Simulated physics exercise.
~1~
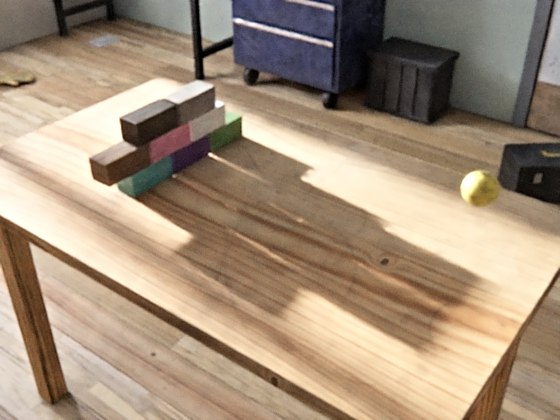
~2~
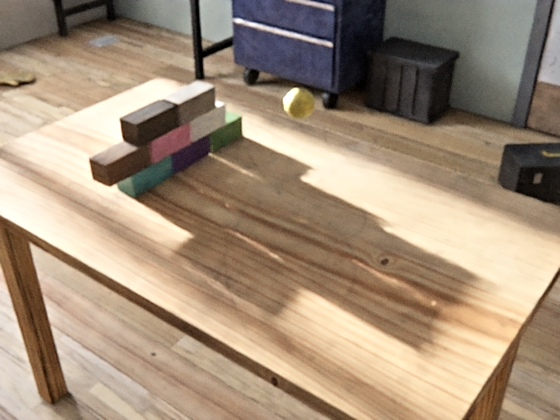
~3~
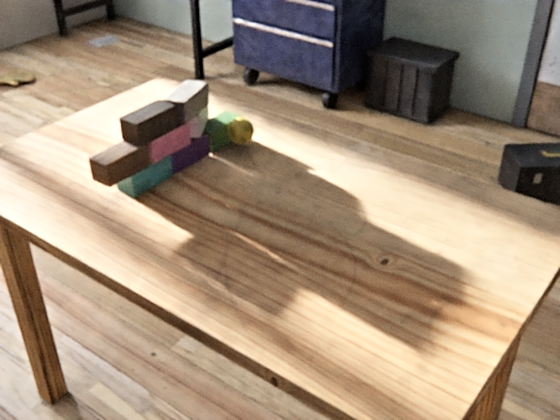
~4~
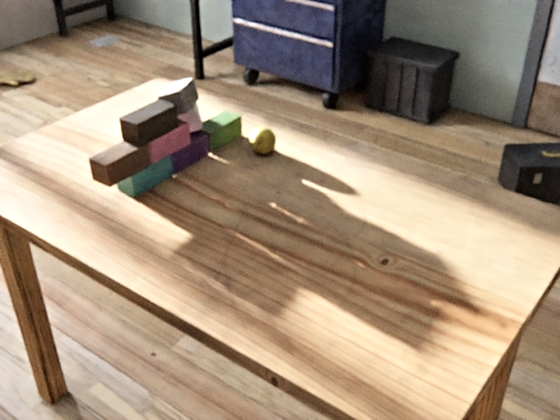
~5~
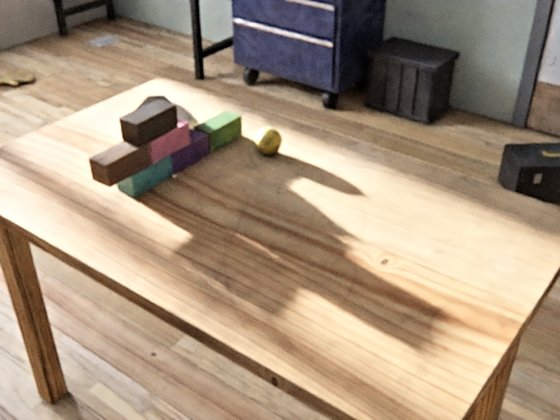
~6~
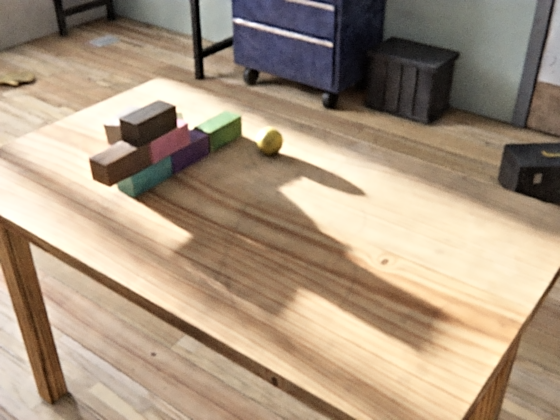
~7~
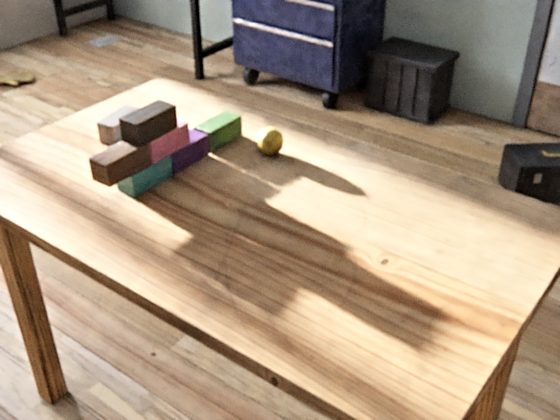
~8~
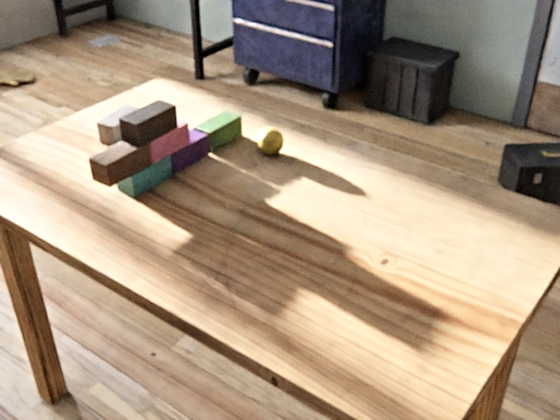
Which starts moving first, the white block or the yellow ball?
The yellow ball moves first, flying left towards the pile while the white block is still in place. The white block tips over only after the ball reaches the stack.
Yellow ball flying left into stacked blocks on a wooden table, toppling two upper blocks and coming to rest beside the pile.
